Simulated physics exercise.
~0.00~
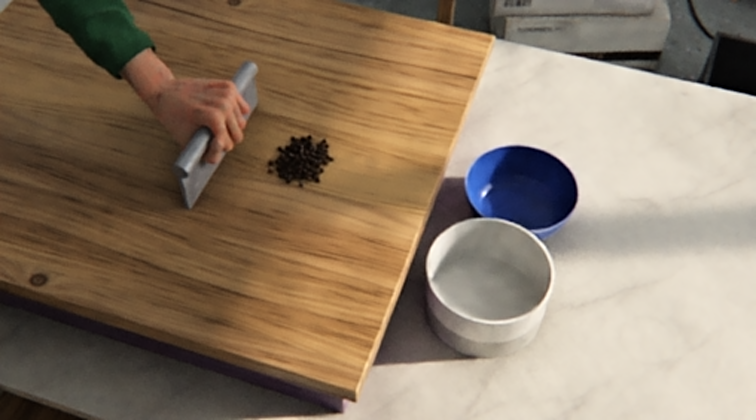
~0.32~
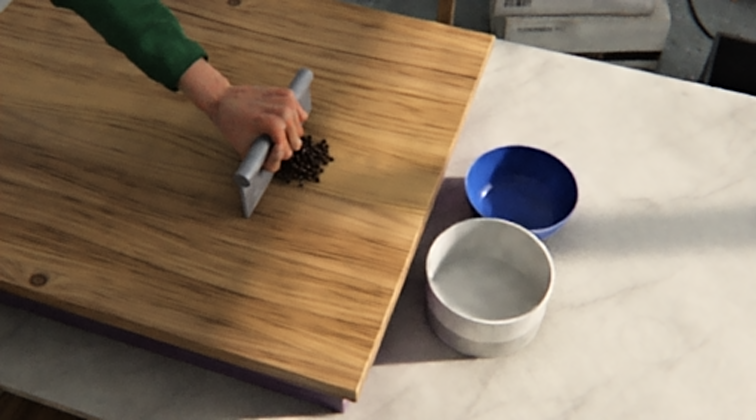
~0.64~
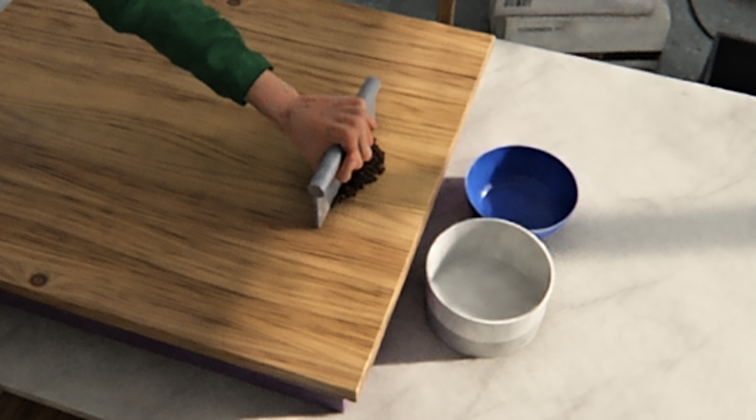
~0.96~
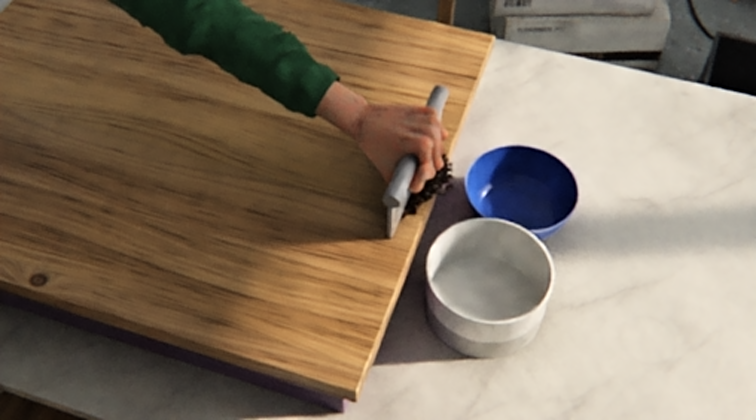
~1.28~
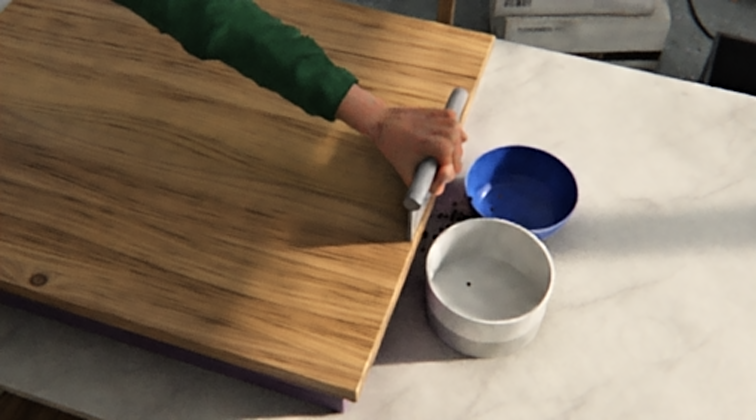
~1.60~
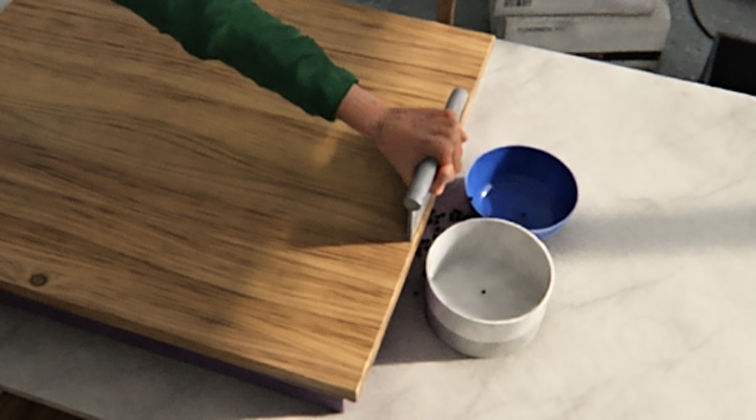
A hand in a green sleeve grips a grey scraper on a large wooden board resting on a pale marble counter, seen from above at an angle. A small pile of dark coffee beans lies to its right, and beyond the board's right edge stand a deep white pot and a blue bowl behind it. The hand slides the scraper rightward, reaches the beans and pushes them in a bunch to the edge. There the scraper stops as the beans spill over. Most drop into the gap beside the containers, while only a few stray into them, leaving the board cleared.
